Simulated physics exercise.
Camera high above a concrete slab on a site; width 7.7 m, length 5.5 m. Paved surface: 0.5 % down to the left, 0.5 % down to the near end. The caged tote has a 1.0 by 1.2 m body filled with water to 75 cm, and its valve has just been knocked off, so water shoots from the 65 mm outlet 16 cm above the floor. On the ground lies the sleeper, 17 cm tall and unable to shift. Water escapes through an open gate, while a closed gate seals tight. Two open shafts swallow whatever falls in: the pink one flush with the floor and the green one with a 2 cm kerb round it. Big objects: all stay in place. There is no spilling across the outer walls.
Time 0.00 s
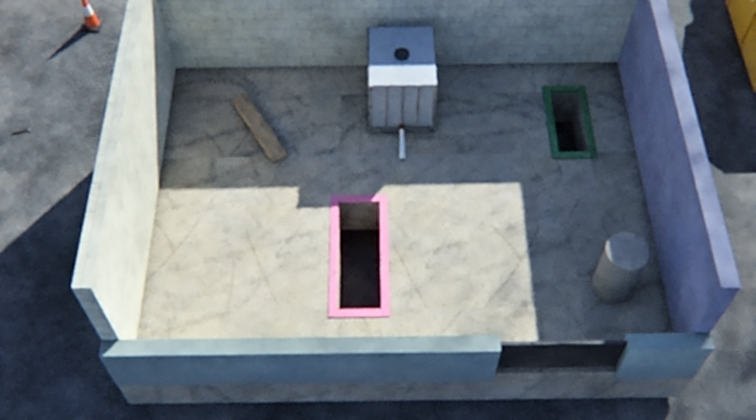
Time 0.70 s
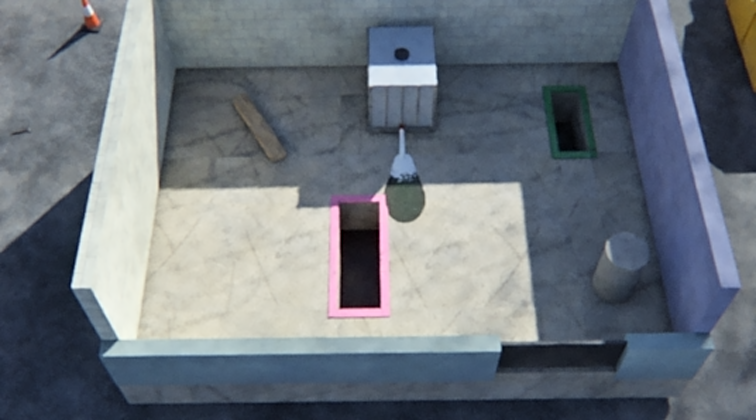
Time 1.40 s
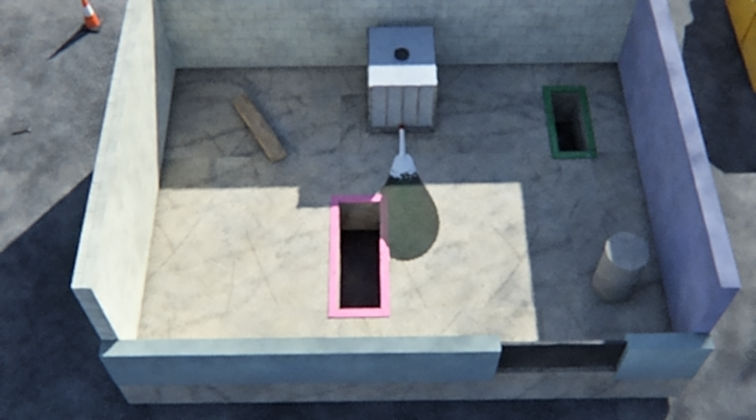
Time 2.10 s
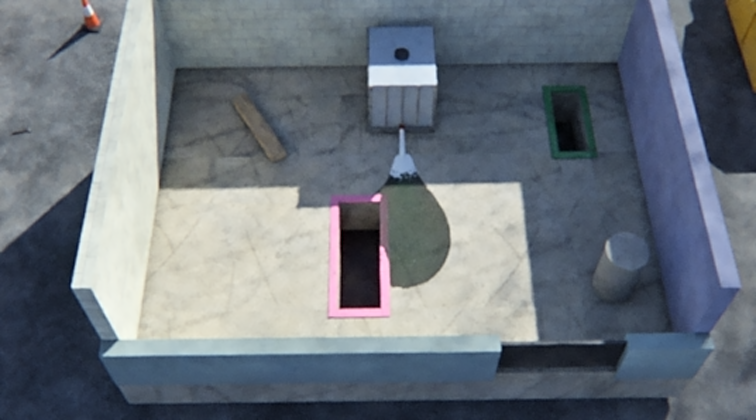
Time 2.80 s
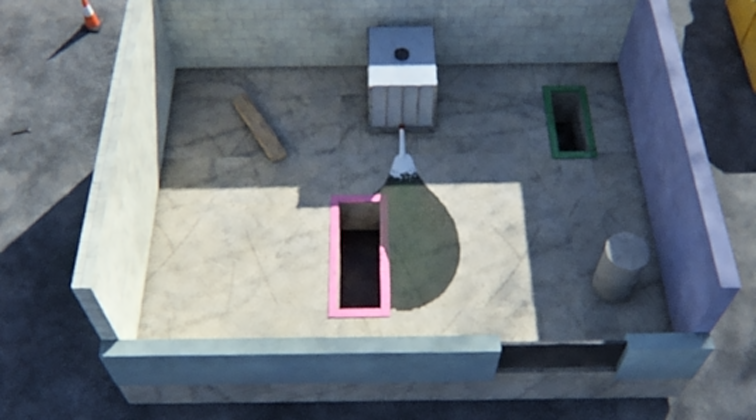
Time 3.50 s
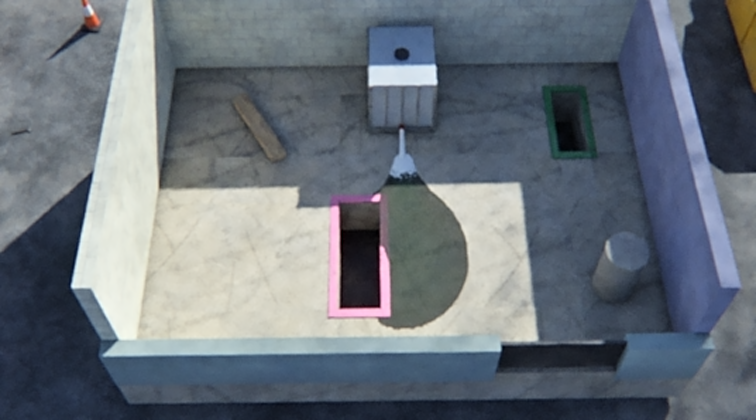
In this clip, water pours from the spout of a boxy tank inside a walled concrete slab, and a dark wet patch spreads toward the low front wall, widening alongside the pink-edged opening while the surrounding objects stay still.
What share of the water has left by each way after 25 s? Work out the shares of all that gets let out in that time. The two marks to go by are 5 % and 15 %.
Going by the marks: The gate with less than 5 %, the pink pit with over 15 %, the green pit with under 5 %.
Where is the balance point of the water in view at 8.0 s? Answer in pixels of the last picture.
Close to (419, 283) in the last picture.
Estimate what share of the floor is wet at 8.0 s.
About 10 percent of the floor.
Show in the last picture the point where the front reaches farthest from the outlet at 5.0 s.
Near pixel (389, 359).
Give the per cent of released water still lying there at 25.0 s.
About 58 per cent remains.
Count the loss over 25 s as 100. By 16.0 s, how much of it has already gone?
It comes to around 60 percent.
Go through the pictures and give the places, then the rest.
The jet has just started at (402, 140); the ground is still dry, in the first picture.
From the spout at (402, 140) the water has spread over 0.5 m2; its tip is at (413, 219), and it is 1.1 cm deep on average, in the second picture.
The jet leaves at (402, 140); the sheet reaches (395, 256), 2.4 m away, and wets 1.2 m2, in the third picture.
From the spout at (402, 140) the water has spread over 1.7 m2; its tip is at (395, 284), and it is 0.9 cm deep on average, in the fourth picture.
From the spout at (402, 140) the water has spread over 2.2 m2; its tip is at (392, 306), and it is 0.9 cm deep on average, in the fifth picture.
From the spout at (402, 140) the water has spread over 2.6 m2; its tip is at (392, 324), and it is 0.9 cm deep on average, in the sixth picture.
After 5.0 s water covers 10 % of the floor and is deepest (2 cm) near (407, 163); gone so far, the gate 0 %, the pink pit 6 %, the green pit 0 %.
After 8.0 s water covers 10 % of the floor and is deepest (2 cm) near (407, 163); gone so far, the gate 0 %, the pink pit 11 %, the green pit 0 %.
After 12.0 s water covers 15 % of the floor and is deepest (2 cm) near (407, 163); gone so far, the gate 0 %, the pink pit 18 %, the green pit 0 %.
After 16.0 s water covers 20 % of the floor and is deepest (2 cm) near (407, 163); gone so far, the gate 0 %, the pink pit 25 %, the green pit 0 %.
After 25.0 s water covers 30 % of the floor and is deepest (2 cm) near (134, 362); gone so far, the gate 0 %, the pink pit 42 %, the green pit 0 %.
